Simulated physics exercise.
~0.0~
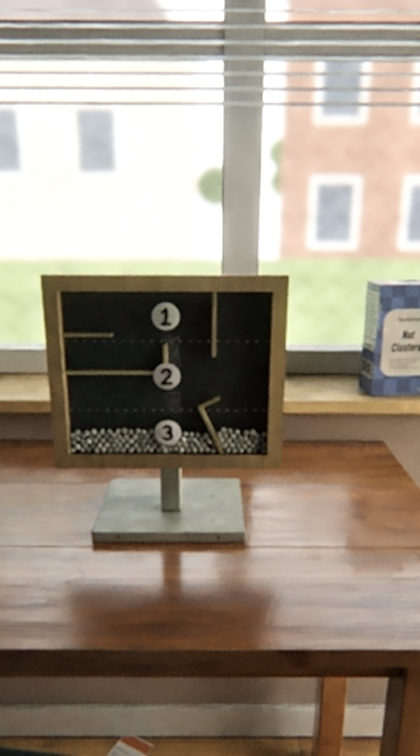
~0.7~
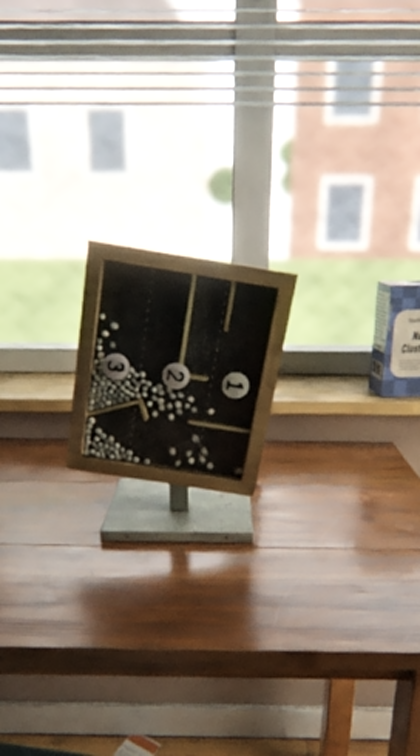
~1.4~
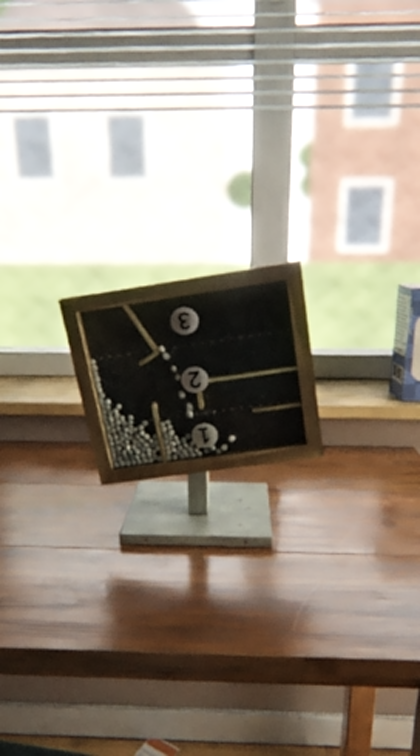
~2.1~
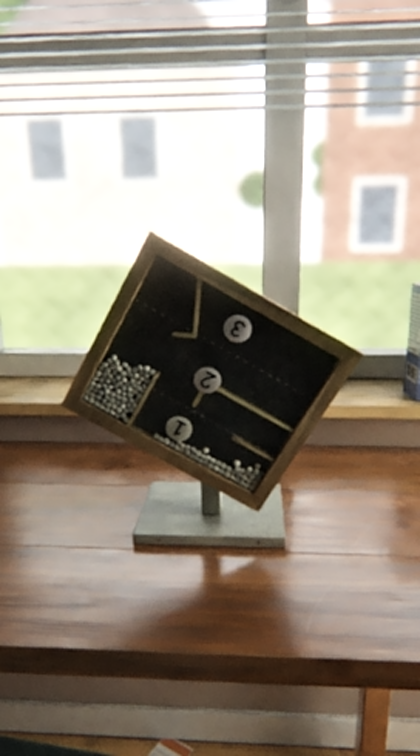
White beads spilling past thin ledges inside a wood-framed black case as it turns clockwise, finally resting in two lower heaps.
